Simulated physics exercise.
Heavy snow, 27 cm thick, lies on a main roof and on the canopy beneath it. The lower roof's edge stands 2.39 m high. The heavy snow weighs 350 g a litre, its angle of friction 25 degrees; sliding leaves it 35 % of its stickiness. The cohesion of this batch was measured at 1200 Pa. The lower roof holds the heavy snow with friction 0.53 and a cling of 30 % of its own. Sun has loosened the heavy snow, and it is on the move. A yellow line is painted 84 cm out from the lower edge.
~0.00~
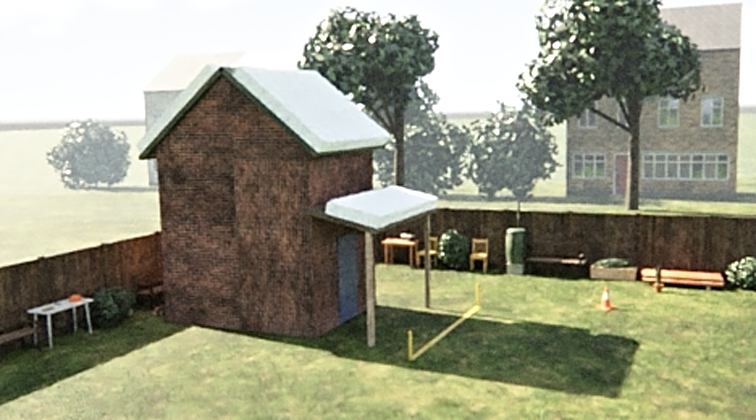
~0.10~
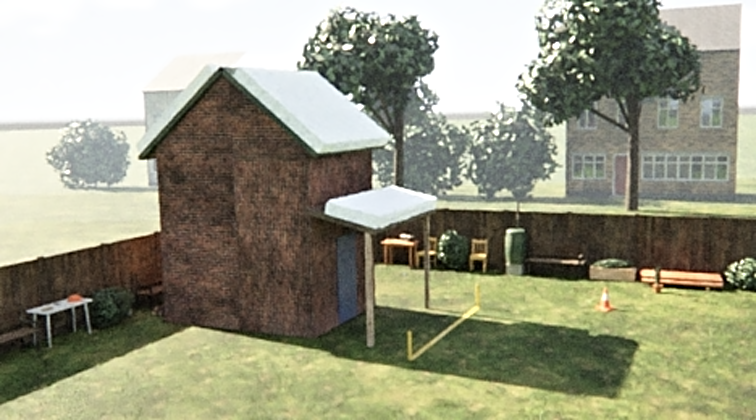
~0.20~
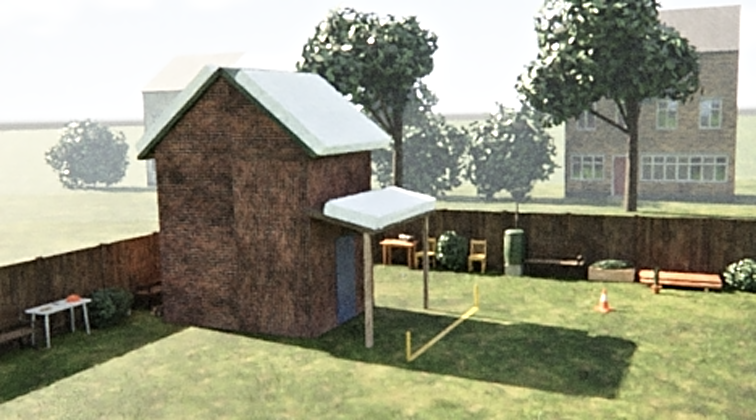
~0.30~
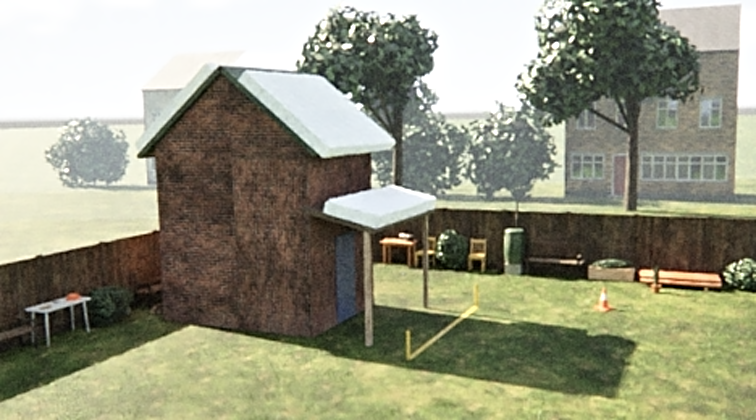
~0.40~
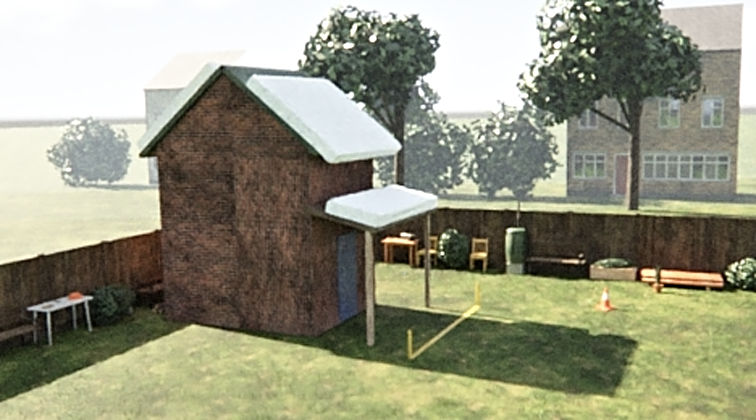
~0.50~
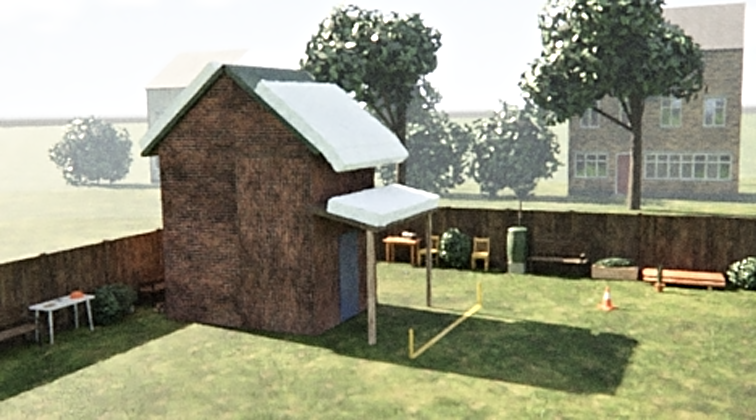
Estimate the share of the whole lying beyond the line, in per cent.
Expect roughly 65 %.
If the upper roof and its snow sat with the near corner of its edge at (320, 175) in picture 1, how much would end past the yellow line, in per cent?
In that case some 45 per cent.
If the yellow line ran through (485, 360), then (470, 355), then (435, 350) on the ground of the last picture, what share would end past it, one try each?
In that order: 30 %, 35 %, 55 %.
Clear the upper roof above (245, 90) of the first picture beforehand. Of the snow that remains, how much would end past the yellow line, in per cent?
Then about 55 %.
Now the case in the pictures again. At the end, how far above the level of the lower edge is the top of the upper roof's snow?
Roughly 0.5 m.
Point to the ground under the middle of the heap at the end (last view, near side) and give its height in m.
Near (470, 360), some 0.3 m high.
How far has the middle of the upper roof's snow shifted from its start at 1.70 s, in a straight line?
About 5.2 m.
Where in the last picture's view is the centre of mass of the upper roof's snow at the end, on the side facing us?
At about (471, 342).
By 1.05 s, none is below the lower edge and 0 % is past the line.
By 1.70 s, 63 % is below the lower edge and 56 % is past the line.
By 2.35 s, 74 % is below the lower edge and 65 % is past the line.
By 3.00 s, 74 % is below the lower edge and 65 % is past the line.
By 3.10 s, at the end, 74 % is below the lower edge and 65 % is past the line.
